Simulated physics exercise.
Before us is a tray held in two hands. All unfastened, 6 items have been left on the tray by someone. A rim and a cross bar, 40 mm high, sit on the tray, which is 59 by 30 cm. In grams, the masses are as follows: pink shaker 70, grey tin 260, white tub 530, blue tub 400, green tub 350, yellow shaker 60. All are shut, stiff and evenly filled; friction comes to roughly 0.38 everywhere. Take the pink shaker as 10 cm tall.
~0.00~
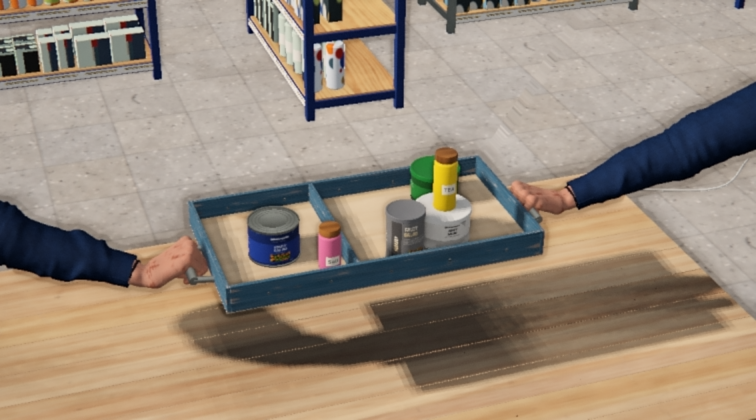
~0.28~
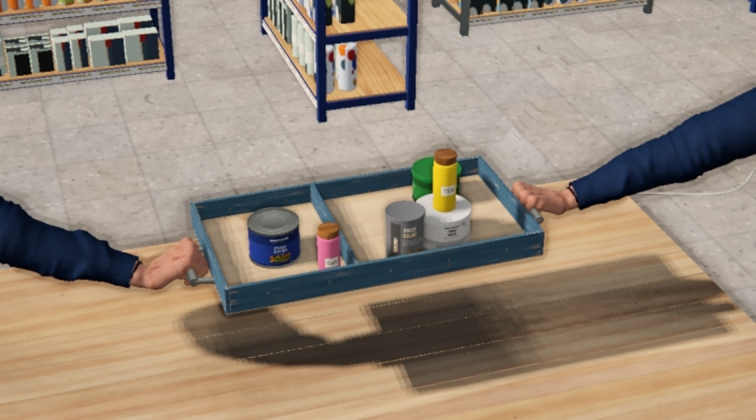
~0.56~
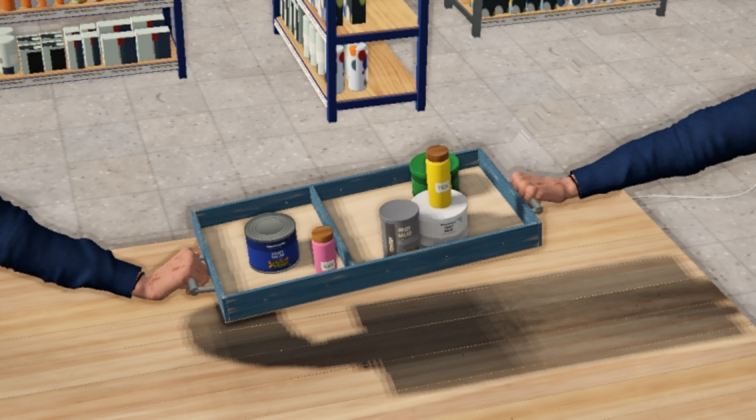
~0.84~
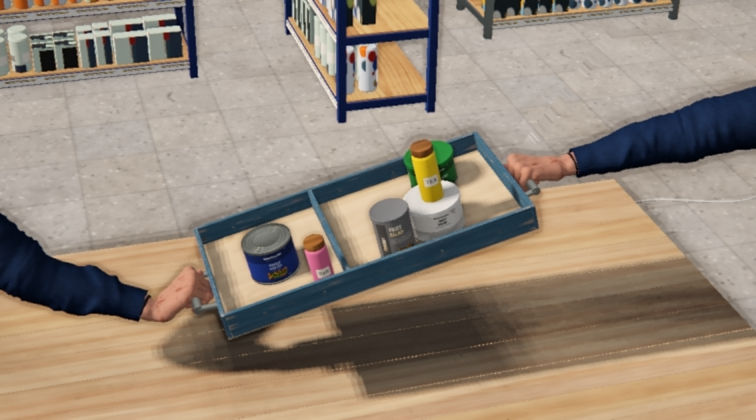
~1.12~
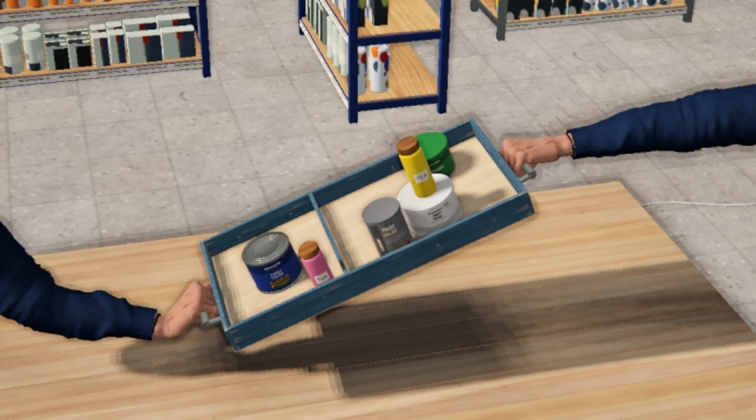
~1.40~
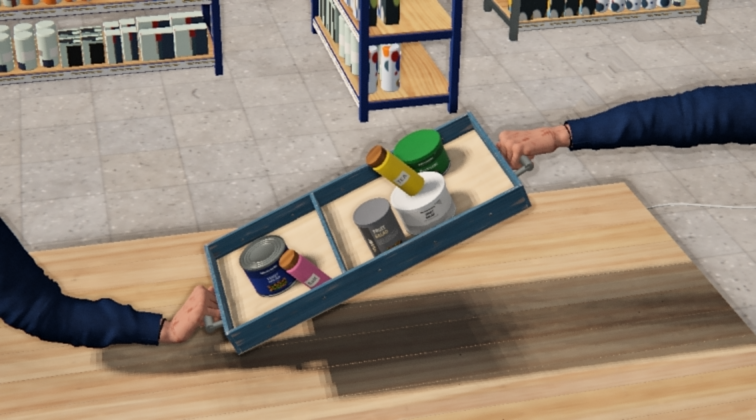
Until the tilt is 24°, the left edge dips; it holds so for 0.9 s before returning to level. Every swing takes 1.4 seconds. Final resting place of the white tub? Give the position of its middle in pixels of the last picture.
Roughly (397, 228).
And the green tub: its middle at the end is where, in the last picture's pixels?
End point: Approx. (359, 192).
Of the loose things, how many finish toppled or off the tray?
Total: 2.
Around 1.60 s, tilt 24°, left edge down; white tub shifted 3 cm near (412, 210); yellow shaker on its side; pink shaker on its side.
Around 1.70 s, tilt 24°, left edge down; white tub shifted 5 cm near (402, 215); yellow shaker on its side; pink shaker on its side.
Around 2.40 s, tilt 24°, left edge down; white tub shifted 8 cm near (388, 220); yellow shaker on its side; pink shaker on its side.
Finally (4.3 s), on their side or leaning hard on the tray, pink shaker and yellow shaker; not toppled but over 5 cm from the start, grey tin, white tub, blue tub and green tub. In the last view, white tub near (397, 228).
